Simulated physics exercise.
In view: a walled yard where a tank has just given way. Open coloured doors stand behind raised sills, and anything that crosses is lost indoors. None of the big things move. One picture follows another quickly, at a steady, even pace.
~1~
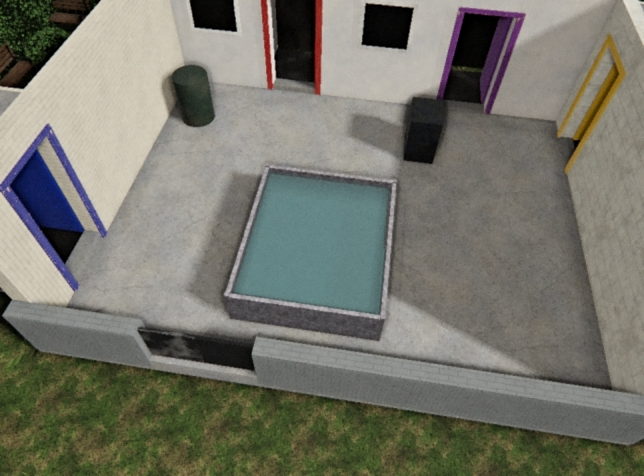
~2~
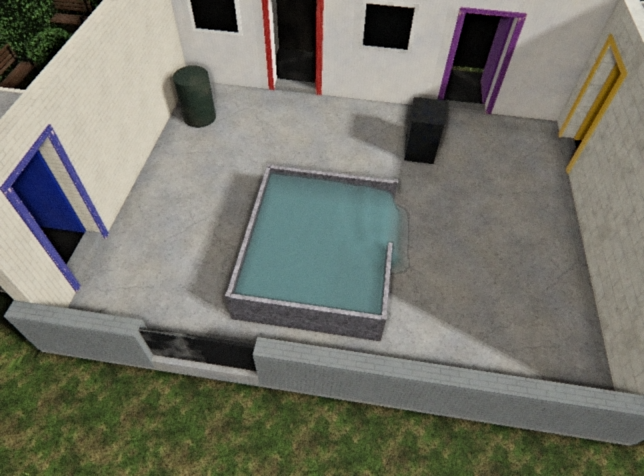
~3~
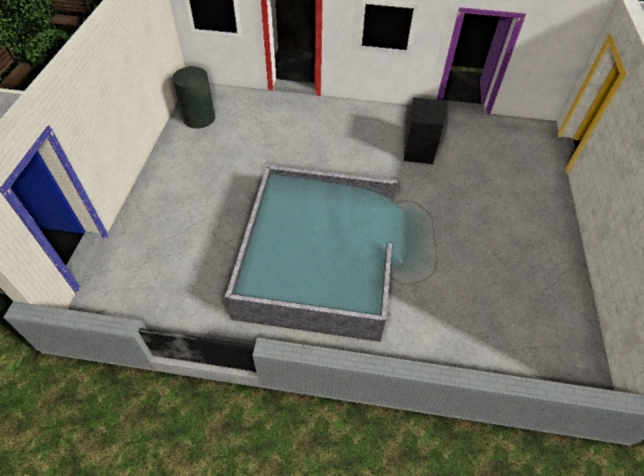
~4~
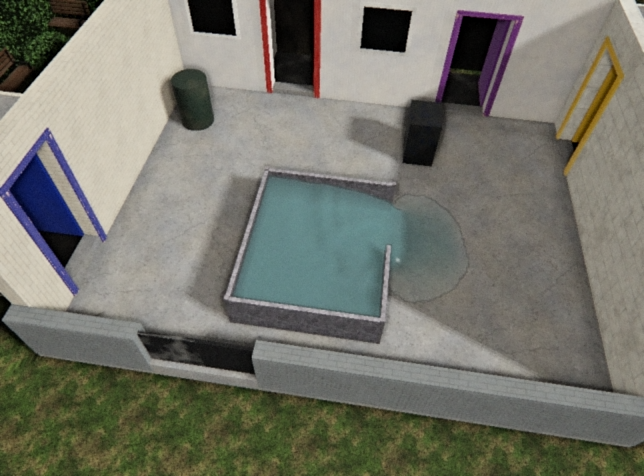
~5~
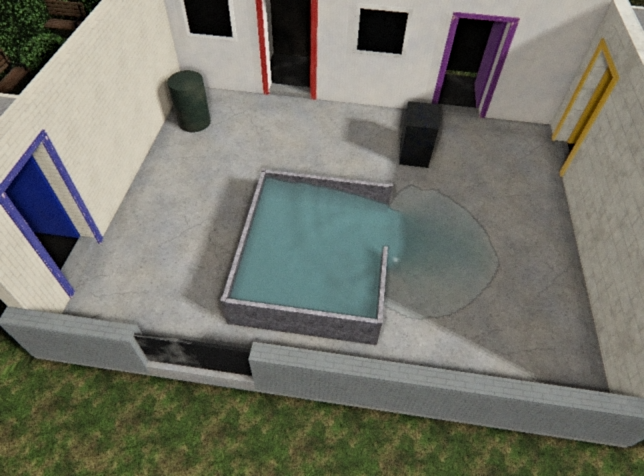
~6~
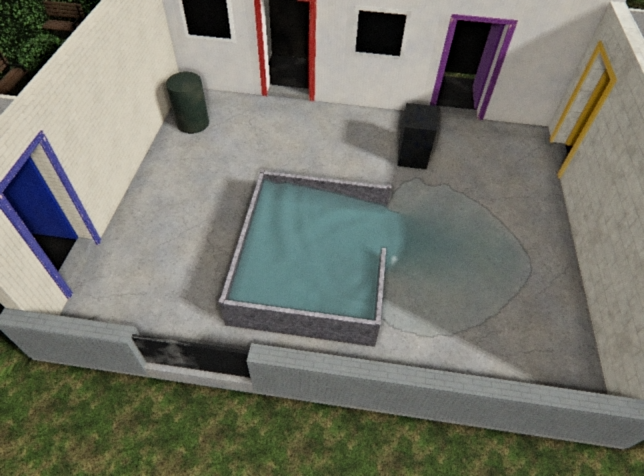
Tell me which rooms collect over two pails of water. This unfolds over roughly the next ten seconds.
One by one: The purple door breaks the limit for sure; the yellow door breaks the limit for sure; the blue door respects the limit for sure; the red door respects the limit for sure.
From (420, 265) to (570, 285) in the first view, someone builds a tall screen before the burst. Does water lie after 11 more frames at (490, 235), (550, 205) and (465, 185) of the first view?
Taking the points in the order given, they are inundated, inundated and inundated.
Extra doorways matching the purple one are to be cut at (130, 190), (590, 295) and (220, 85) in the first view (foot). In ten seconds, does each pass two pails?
Log: Door one is below the limit; door two is above the limit; door three is below the limit.
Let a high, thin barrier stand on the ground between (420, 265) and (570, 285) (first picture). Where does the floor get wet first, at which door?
I say the door marked yellow.
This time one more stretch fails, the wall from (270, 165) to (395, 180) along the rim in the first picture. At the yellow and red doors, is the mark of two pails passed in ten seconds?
The yellow door exceeds the limit and the red door exceeds the limit.
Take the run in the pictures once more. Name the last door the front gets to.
I'd go with the door marked blue.
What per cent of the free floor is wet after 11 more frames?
I'd put it at roughly 30 per cent.
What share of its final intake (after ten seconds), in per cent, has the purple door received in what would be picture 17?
Roughly 0 %.
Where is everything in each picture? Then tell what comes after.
The water tank at (319, 236) is whole and still, in the first picture.
Water pours out at (388, 228) and has run to (394, 270), in the second picture.
The front is at (429, 268), out from the gap at (387, 230), in the third picture.
Water pours out at (386, 233) and has run to (462, 266), in the fourth picture.
Water pours out at (383, 234) and has run to (492, 265), in the fifth picture.
The front is at (525, 271), out from the gap at (381, 236), in the sixth picture.
A moment on, water covers 25 % of the floor; the purple door not reached, the yellow door not reached, the blue door not reached, the red door not reached.
Next, water covers 30 % of the floor; the purple door not reached, the yellow door wet at the sill, nothing in, the blue door not reached, the red door not reached.
Then, water covers 35 % of the floor; the purple door wet at the sill, nothing in, the yellow door over two buckets in, the blue door not reached, the red door not reached.
Later, water covers 60 % of the floor; the purple door under two buckets in, the yellow door far over two buckets in, the blue door not reached, the red door wet at the sill, nothing in.
In the end, water covers 90 % of the floor; the purple door over two buckets in, the yellow door far over two buckets in, the blue door wet at the sill, nothing in, the red door wet at the sill, nothing in.
